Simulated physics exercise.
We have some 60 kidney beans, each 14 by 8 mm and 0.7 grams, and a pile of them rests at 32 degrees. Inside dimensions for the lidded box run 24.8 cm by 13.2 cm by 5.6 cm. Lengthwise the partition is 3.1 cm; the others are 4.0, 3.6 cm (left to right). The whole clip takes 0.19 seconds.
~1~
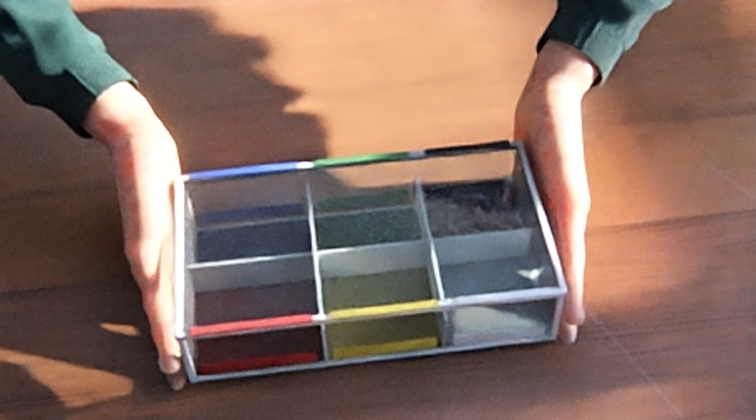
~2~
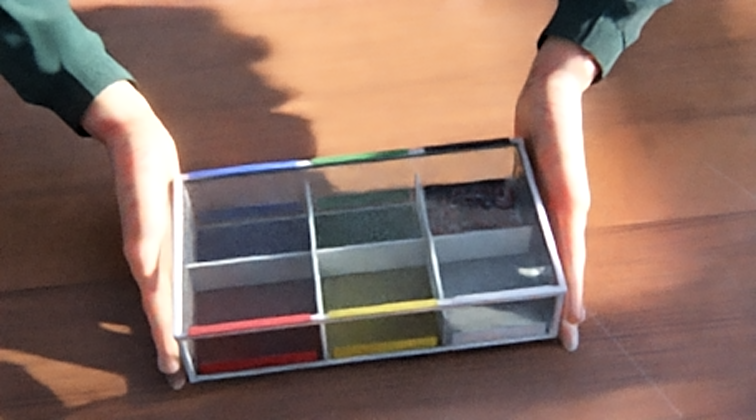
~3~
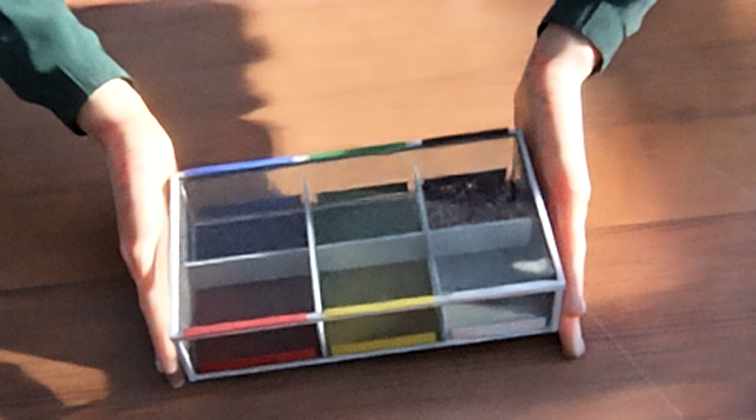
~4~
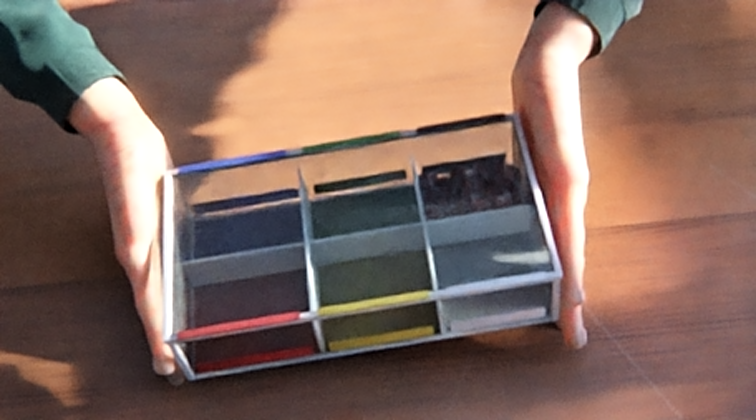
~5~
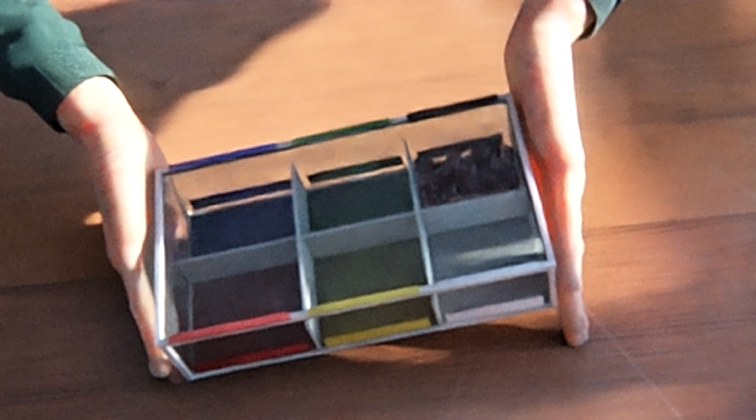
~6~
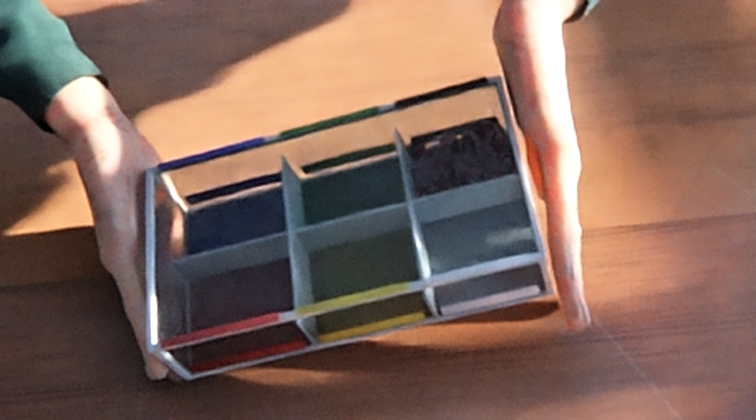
Two hands in dark green sleeves hold a clear-lidded box by its ends above a brown wooden surface, seen from above in sunlight and shadow. Its six compartments carry blue, green and black markings along the back and red and yellow along the front, with a dark heap in the back right one. The hands steadily tilt the box, raising its right side while its left front corner stays lowest, and the heap remains in the back right compartment.
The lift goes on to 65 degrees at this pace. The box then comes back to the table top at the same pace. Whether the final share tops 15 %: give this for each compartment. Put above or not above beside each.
Red: Not above; blue: Not above; green: Not above; yellow: Above; white: Not above; black: Above.
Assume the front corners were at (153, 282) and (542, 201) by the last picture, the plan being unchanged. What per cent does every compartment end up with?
Result - red: 0 %; blue: 0 %; green: 5 %; yellow: 0 %; white: 0 %; black: 95 %.
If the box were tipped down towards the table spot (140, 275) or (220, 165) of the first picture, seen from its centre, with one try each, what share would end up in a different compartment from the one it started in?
I'd put it at about 30 per cent for the first tilt and about 10 per cent for the second.
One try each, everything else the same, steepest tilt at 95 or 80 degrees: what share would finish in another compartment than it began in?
Around 90 and 65 in a hundred, respectively.
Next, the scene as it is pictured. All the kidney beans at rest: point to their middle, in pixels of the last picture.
Centre at rest: Approx. (440, 245) px.
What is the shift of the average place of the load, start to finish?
Displacement: Near 5.0 cm.
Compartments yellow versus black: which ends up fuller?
More ends up in the black one.
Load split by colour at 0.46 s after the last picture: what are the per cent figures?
Red 0; blue 0; green 0; yellow 5; white 0; black 95.
Then, 0.46 s after the last picture, tilt 64 degrees; yellow 5 %, black 95 %.
Then, 0.76 s after the last picture, tilt 27 degrees; green 5 %, yellow 25 %, black 70 %.
Then, 1.17 s after the last picture, tilt 0 degrees; green 5 %, yellow 25 %, black 70 %.
In the end, red 0 %, blue 0 %, green 5 %, yellow 25 %, white 0 %, black 70 %.
